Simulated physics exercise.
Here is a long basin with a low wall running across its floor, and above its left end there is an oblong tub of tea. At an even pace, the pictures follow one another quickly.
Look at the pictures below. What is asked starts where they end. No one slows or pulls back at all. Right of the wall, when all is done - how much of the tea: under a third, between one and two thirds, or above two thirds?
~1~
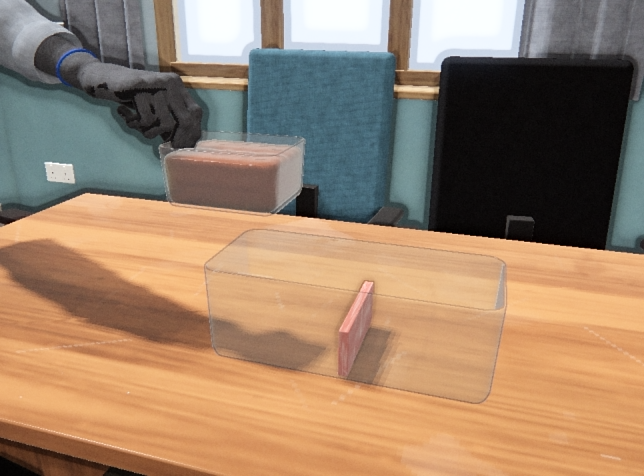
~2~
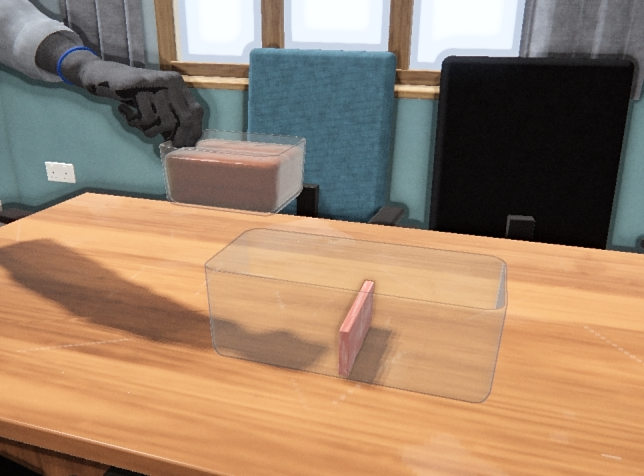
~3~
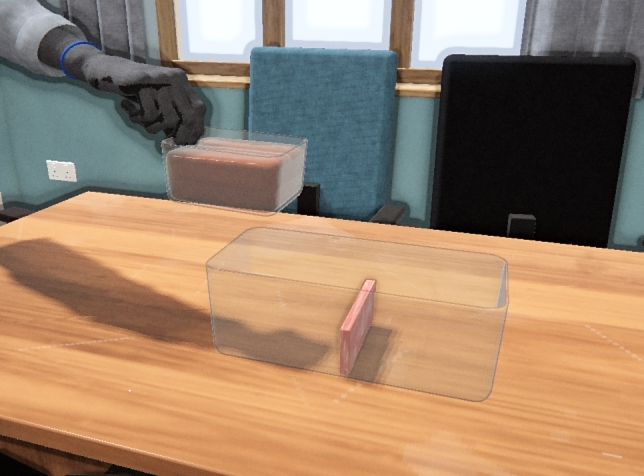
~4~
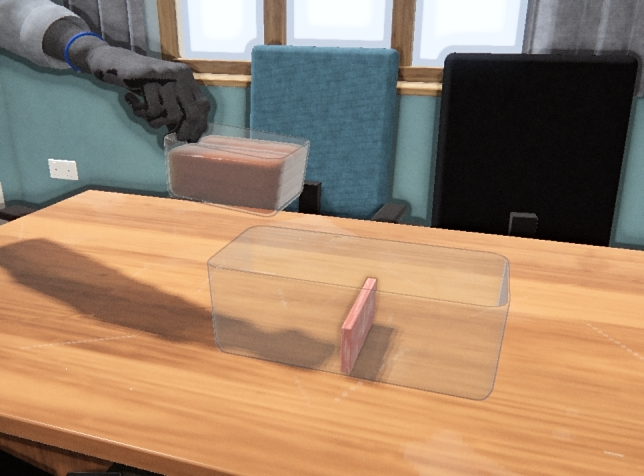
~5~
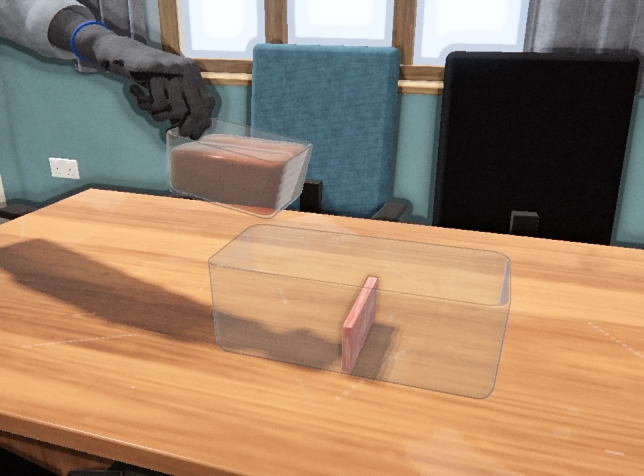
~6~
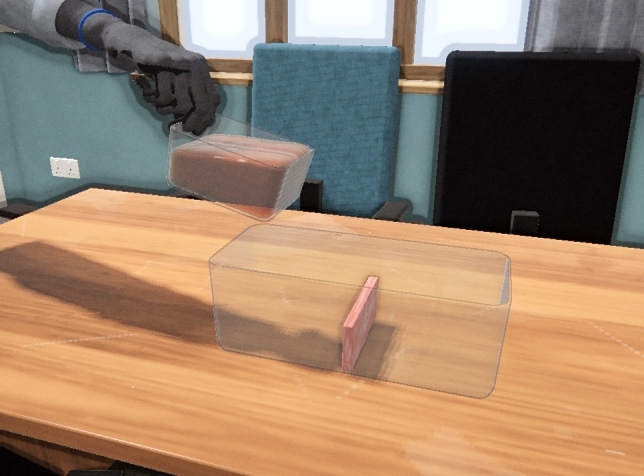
Honestly, the portion right of the wall stays beneath a third.
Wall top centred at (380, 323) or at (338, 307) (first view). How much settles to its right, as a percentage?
The first placement leaves close to 10 per cent, the second close to 55 per cent.
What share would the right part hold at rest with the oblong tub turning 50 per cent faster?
Near 5 in a hundred.
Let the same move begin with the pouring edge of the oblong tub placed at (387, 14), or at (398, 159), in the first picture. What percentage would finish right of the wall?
About 85 per cent, then about 95 per cent.
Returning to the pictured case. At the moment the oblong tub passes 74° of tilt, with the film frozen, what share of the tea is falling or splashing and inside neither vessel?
It works out to about 30 percent.
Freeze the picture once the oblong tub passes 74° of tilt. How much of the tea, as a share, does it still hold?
About 35 %.
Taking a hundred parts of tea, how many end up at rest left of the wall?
Roughly 85 %.
A moment on, the oblong tub is tipped part way and 33 per cent is still to pour, 28 is left of the wall and 7 right of it.
Next, the oblong tub is tipped right over and 4 per cent is still to pour, 72 is left of the wall and 12 right of it.
Then the oblong tub is tipped right over and 0 per cent is still to pour, 83 is left of the wall and 12 right of it.
Later the oblong tub is tipped right over and 0 per cent is still to pour, 83 is left of the wall and 12 right of it.
At rest 83 per cent lies left of the wall, 12 right of it and 5 outside.
